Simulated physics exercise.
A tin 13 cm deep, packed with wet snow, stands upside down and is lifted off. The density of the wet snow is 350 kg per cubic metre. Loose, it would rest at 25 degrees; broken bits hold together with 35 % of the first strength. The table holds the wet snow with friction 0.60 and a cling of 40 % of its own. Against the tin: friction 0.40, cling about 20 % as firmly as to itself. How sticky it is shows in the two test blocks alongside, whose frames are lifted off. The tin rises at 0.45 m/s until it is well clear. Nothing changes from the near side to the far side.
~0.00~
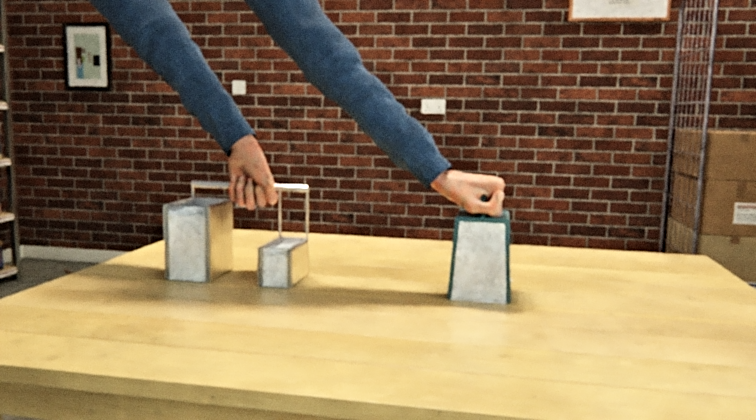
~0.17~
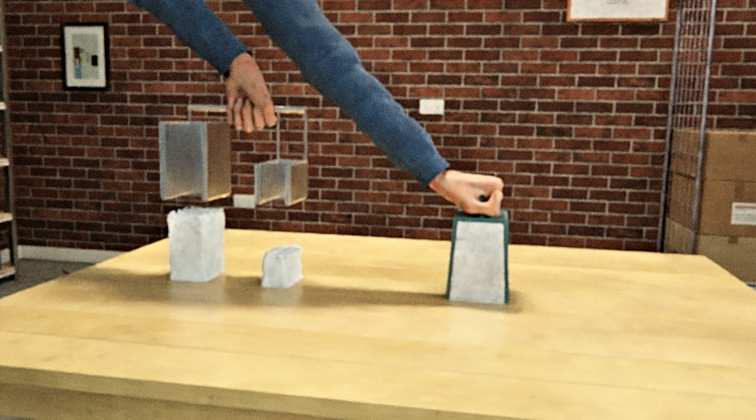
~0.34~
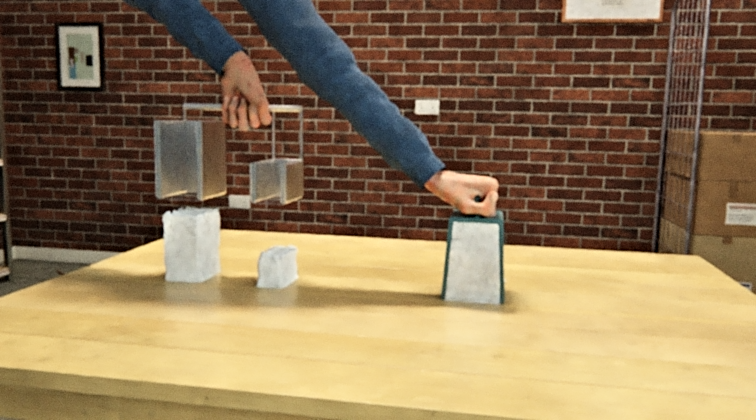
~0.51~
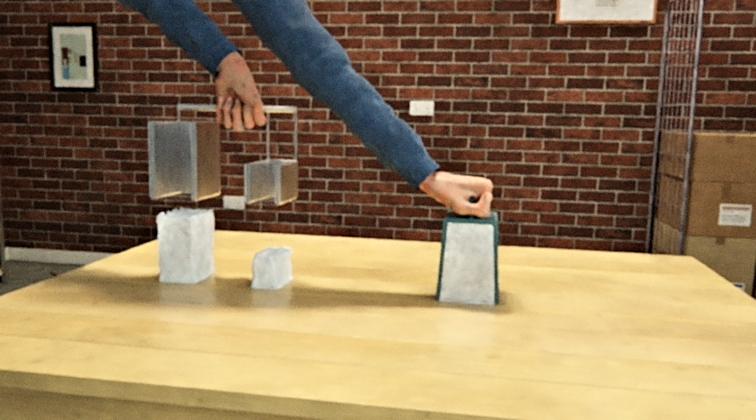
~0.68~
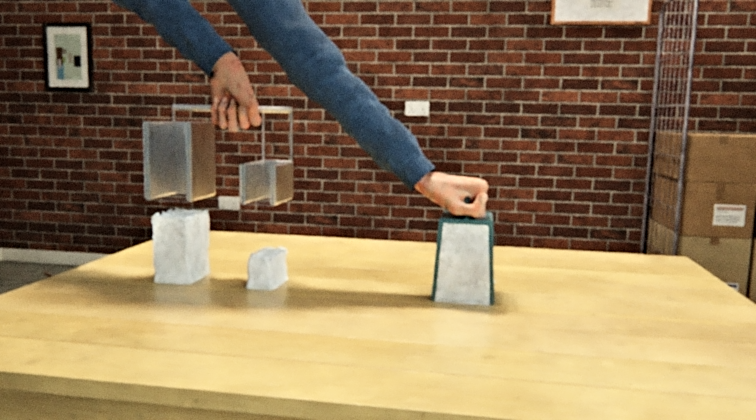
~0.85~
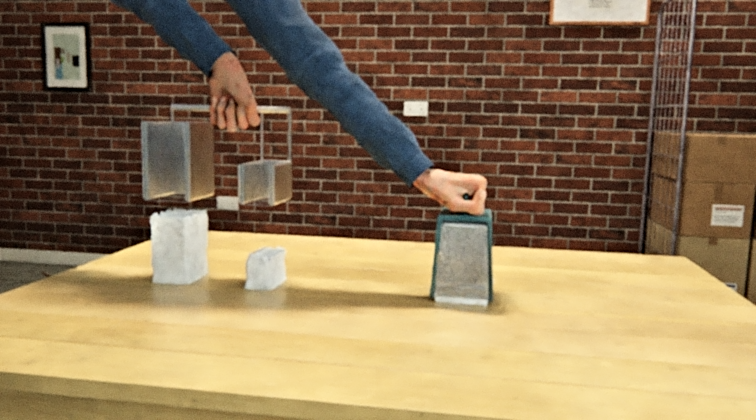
To begin with, one hand lifts a joined pair of boxy covers off two white snow blocks, the left one taller, while another hand grips an upturned, teal-edged tin at right. The covers then hover as the view drifts slightly, and finally the tin rises barely, white snow showing at its base.
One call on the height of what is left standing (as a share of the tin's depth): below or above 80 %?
It comes out above 80 %.
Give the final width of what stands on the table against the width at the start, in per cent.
Roughly 90 %.
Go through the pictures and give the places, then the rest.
In the first frame, top corner of the tin at (505, 224), not yet moved; top of the wet snow at (490, 224); blocks stand 12 cm, 5.7 cm (left to right).
In the second frame, top corner of the tin at (503, 224), not yet moved; top of the wet snow at (489, 224); blocks stand 12 cm, 5.7 cm (left to right).
In the third frame, top corner of the tin at (498, 224), not yet moved; top of the wet snow at (484, 225); blocks stand 12 cm, 5.7 cm (left to right).
In the fourth frame, top corner of the tin at (493, 225), not yet moved; top of the wet snow at (479, 225); blocks stand 12 cm, 5.7 cm (left to right).
In the fifth frame, top corner of the tin at (488, 226), not yet moved; top of the wet snow at (474, 226); blocks stand 12 cm, 5.7 cm (left to right).
In the sixth frame, top corner of the tin at (487, 222), moved 6 mm; top of the wet snow at (473, 226); blocks stand 12 cm, 5.7 cm (left to right).
After 1.05 s, the tin is up by 9.0 cm.
After 1.29 s, the tin is up by 20 cm; what stands on the table is 99 % of the tin's depth.
After 1.53 s, the tin is up by 25 cm; what stands on the table is 99 % of the tin's depth.
After 1.76 s, the tin is up by 25 cm; what stands on the table is 99 % of the tin's depth.
After 1.86 s, at the end, the tin is up by 25 cm; what stands on the table is 99 % of the tin's depth.
